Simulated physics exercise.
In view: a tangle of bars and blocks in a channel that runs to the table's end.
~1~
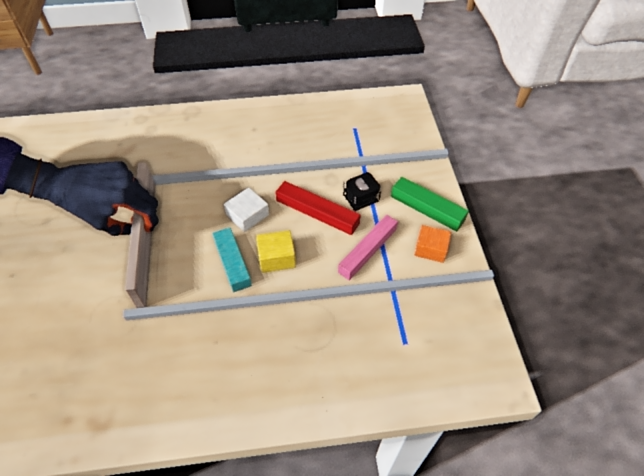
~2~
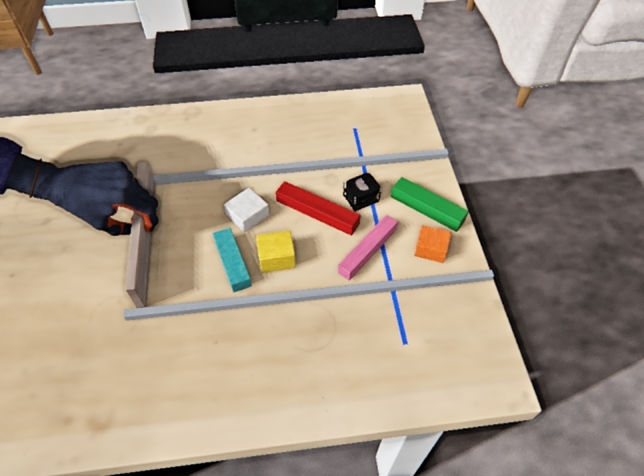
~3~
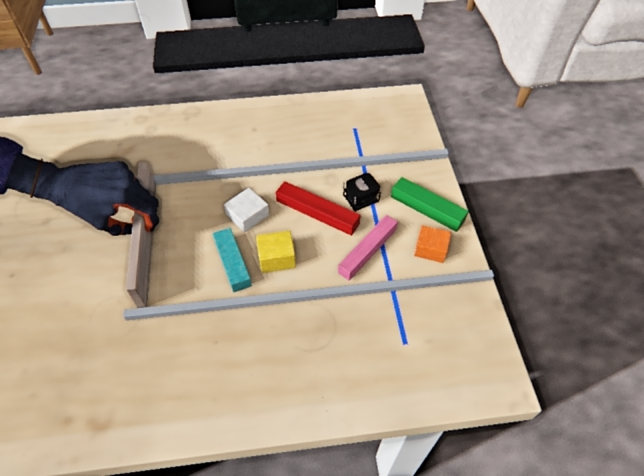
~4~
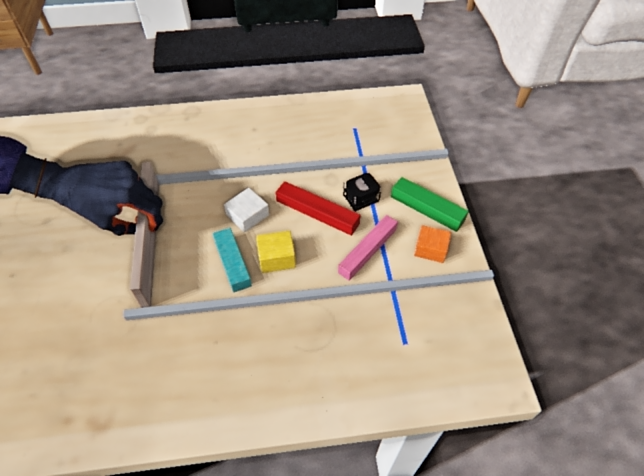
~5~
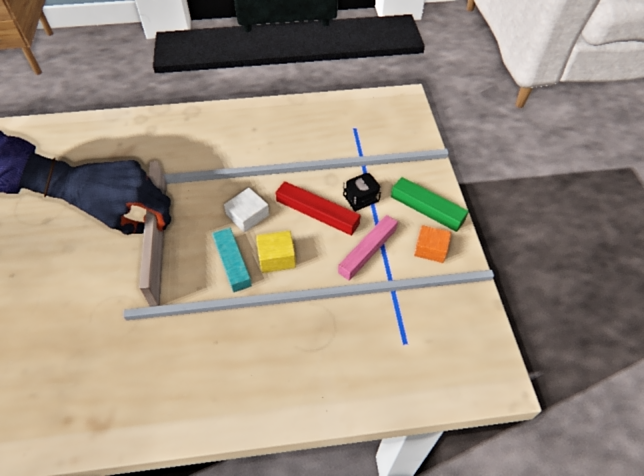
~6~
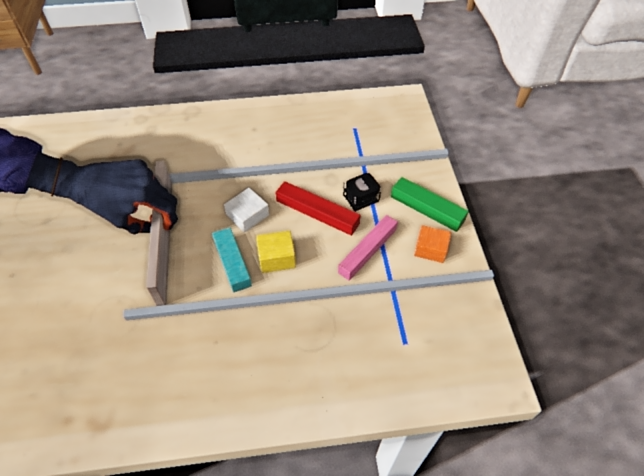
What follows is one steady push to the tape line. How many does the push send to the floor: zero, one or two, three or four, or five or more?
Outcome: The number that fall off is zero.
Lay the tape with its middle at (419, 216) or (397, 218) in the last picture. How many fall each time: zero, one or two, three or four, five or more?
For each place: Three to four; one or two.
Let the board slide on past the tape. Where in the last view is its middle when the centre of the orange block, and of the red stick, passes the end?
For the orange block at (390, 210), for the red stick at (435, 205).
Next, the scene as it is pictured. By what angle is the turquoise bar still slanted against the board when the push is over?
Roughly 0° out of line.
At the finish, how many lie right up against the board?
The number is 3.
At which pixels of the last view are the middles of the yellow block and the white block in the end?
Near (418, 236) and (390, 205).
Soon after, none off yet; green stick at rest near (429, 204); orange block at rest near (432, 244); black case at rest near (362, 192).
At rest, the number that fall off is zero.
